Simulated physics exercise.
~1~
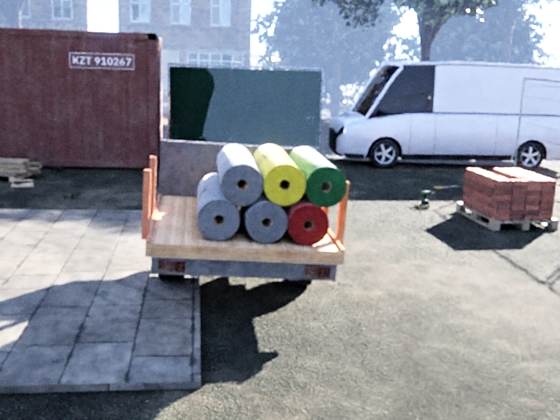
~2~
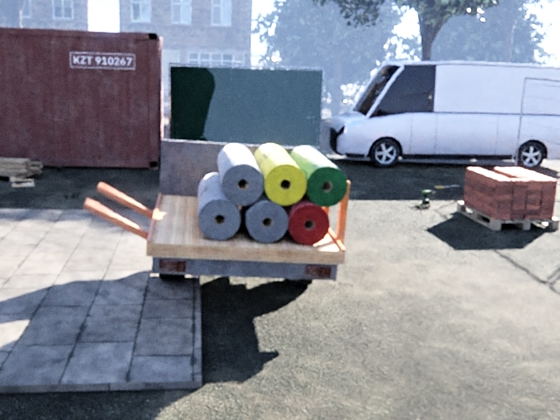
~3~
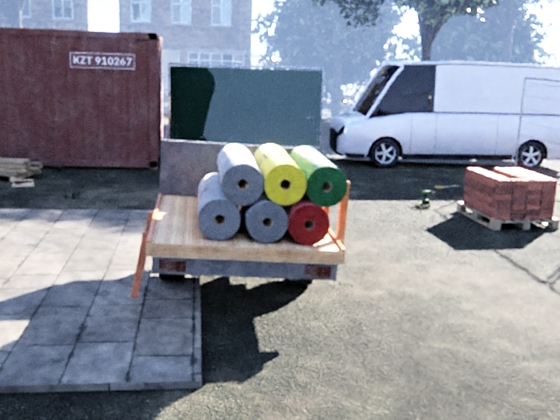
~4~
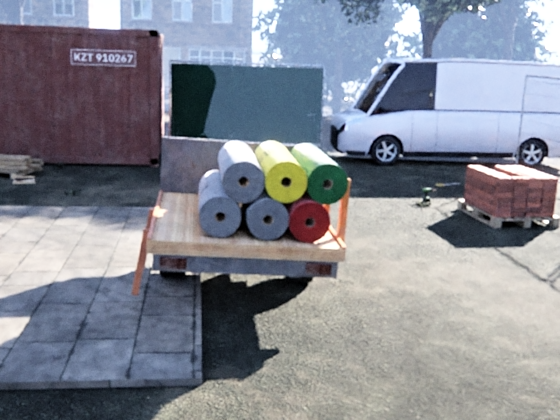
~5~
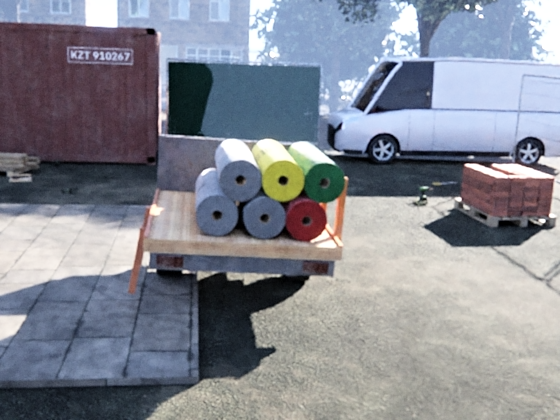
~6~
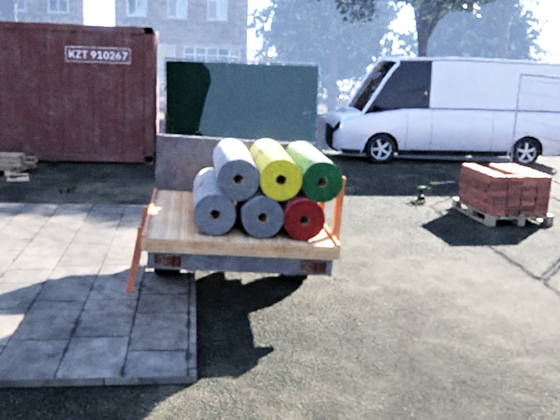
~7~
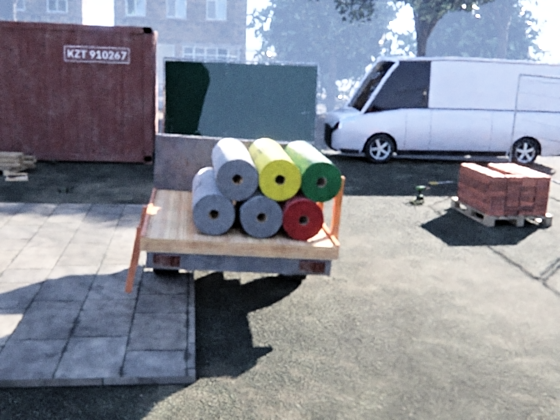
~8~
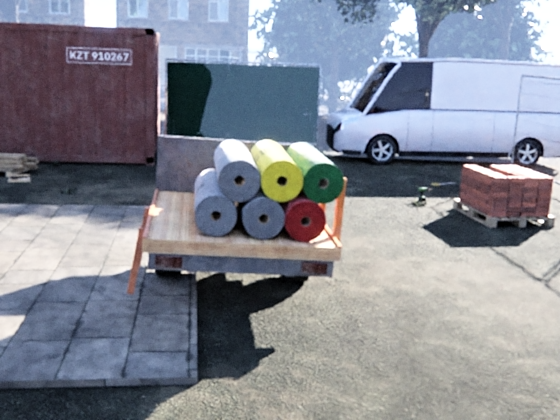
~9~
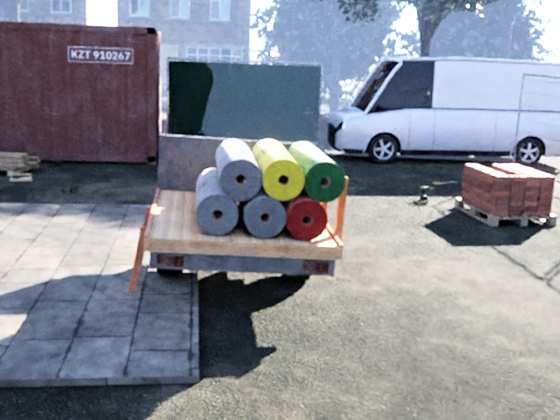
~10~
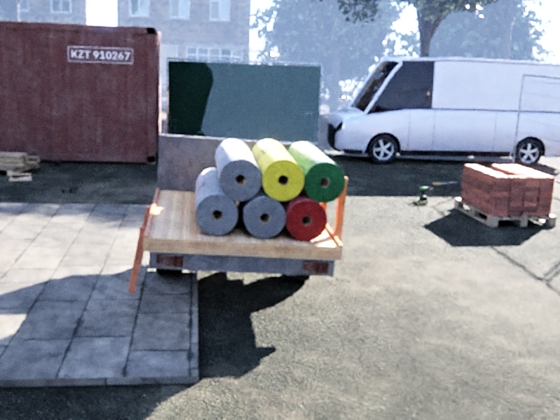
The footage shows six stacked rolls, three grey with one yellow, one green and one red, on a parked low trailer as the orange posts on its left side swing outward and down. The posts hang below the deck edge, and every roll remains in place in the stack.
